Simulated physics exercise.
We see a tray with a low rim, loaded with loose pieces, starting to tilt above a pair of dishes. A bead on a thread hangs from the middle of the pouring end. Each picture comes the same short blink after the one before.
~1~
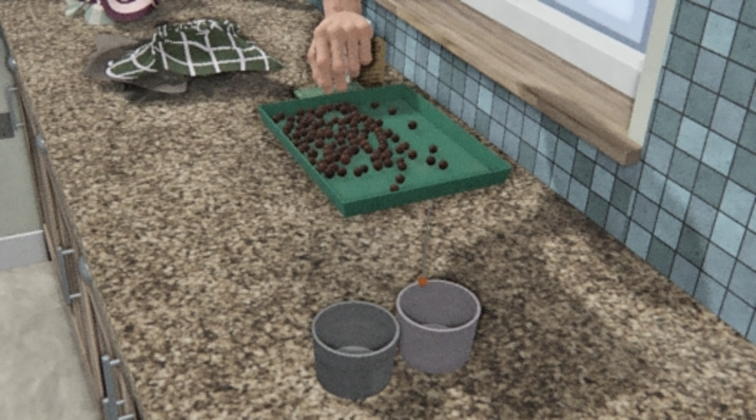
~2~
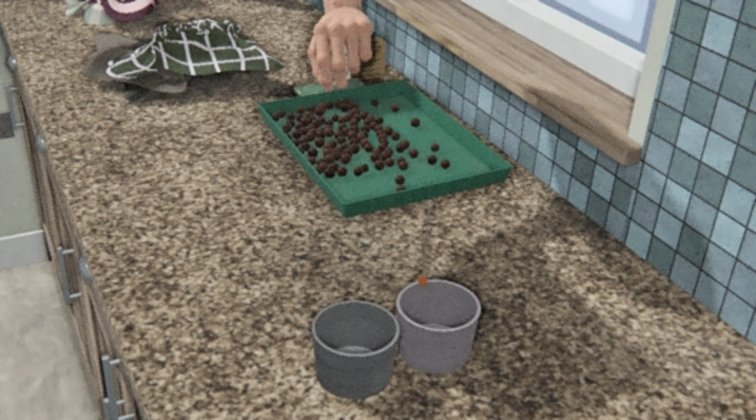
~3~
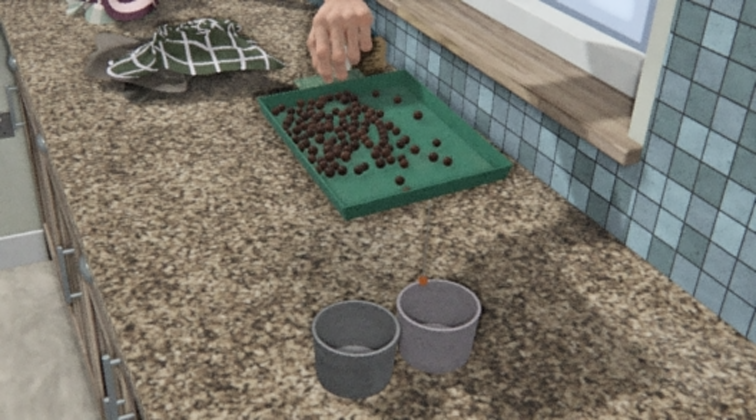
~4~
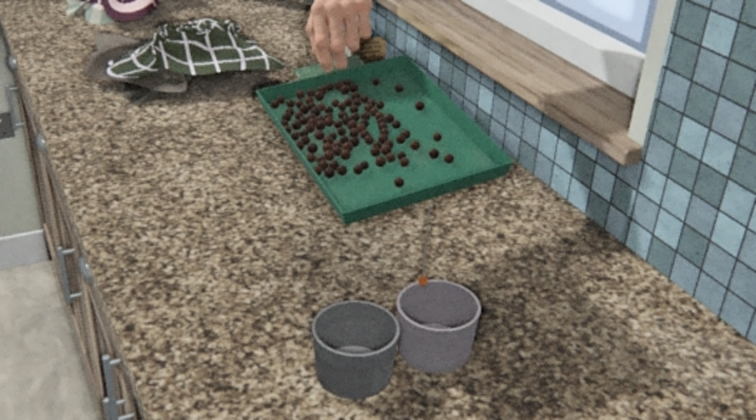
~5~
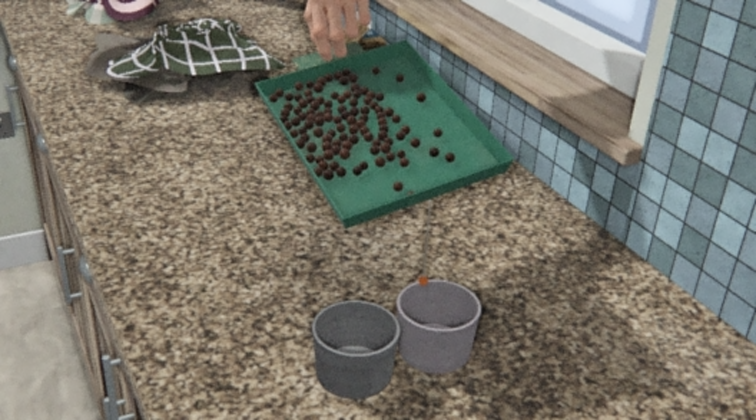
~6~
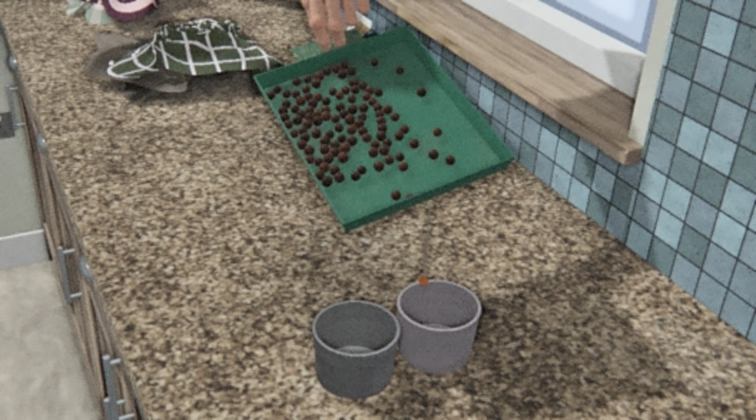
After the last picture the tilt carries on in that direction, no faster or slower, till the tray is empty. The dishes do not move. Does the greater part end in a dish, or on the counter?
They take more than half between them.
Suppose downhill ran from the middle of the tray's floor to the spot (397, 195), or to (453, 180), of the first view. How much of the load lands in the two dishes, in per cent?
First some 90, then 0 per cent.
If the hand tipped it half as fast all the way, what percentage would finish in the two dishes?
About 90 per cent.
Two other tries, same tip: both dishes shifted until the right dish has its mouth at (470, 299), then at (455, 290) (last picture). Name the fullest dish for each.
The first try: The left dish. The second: The left-hand dish.
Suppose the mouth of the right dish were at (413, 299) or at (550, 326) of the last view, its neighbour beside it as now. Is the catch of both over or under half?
First the larger part, then not half.
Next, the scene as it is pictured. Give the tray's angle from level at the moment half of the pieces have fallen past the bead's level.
At about 85°.
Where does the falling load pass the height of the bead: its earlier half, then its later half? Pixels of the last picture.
Around (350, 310) and then (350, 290).
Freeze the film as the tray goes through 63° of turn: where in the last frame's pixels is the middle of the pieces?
Around (354, 212).
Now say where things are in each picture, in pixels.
In the first frame, corners of the pouring end at (346, 200) and (506, 166), level; middle of the load at (338, 137), chocolate balls; left dish at (373, 372); right dish at (457, 347); bead on its thread at (423, 281).
In the second frame, corners of the pouring end at (346, 201) and (507, 165), level; middle of the load at (338, 135).
In the third frame, corners of the pouring end at (346, 204) and (507, 163), tipped barely, lowest at the left corner; middle of the load at (339, 130).
In the fourth frame, corners of the pouring end at (345, 209) and (508, 160), tipped a little, lowest at the left corner; middle of the load at (338, 124), a small part on the move.
In the fifth frame, corners of the pouring end at (345, 214) and (508, 157), tipped a little, lowest at the left corner; middle of the load at (337, 120), a small part on the move.
In the sixth frame, corners of the pouring end at (345, 219) and (509, 155), tipped clearly, lowest at the left corner; middle of the load at (336, 119), all on the move; left dish at (374, 372); right dish at (458, 346).
Soon after the last picture, tray tipped steeply; most on the tray; a small part in the left dish; a small part in the air.
A little later, tray tipped past a quarter turn; a small part on the tray; most in the left dish; a small part outside both; a small part in the air.
Later still, tray tipped past a quarter turn; most in the left dish; about a quarter outside both.
By the end, tray tipped past a quarter turn; most in the left dish; none in the right dish; about a quarter outside both.
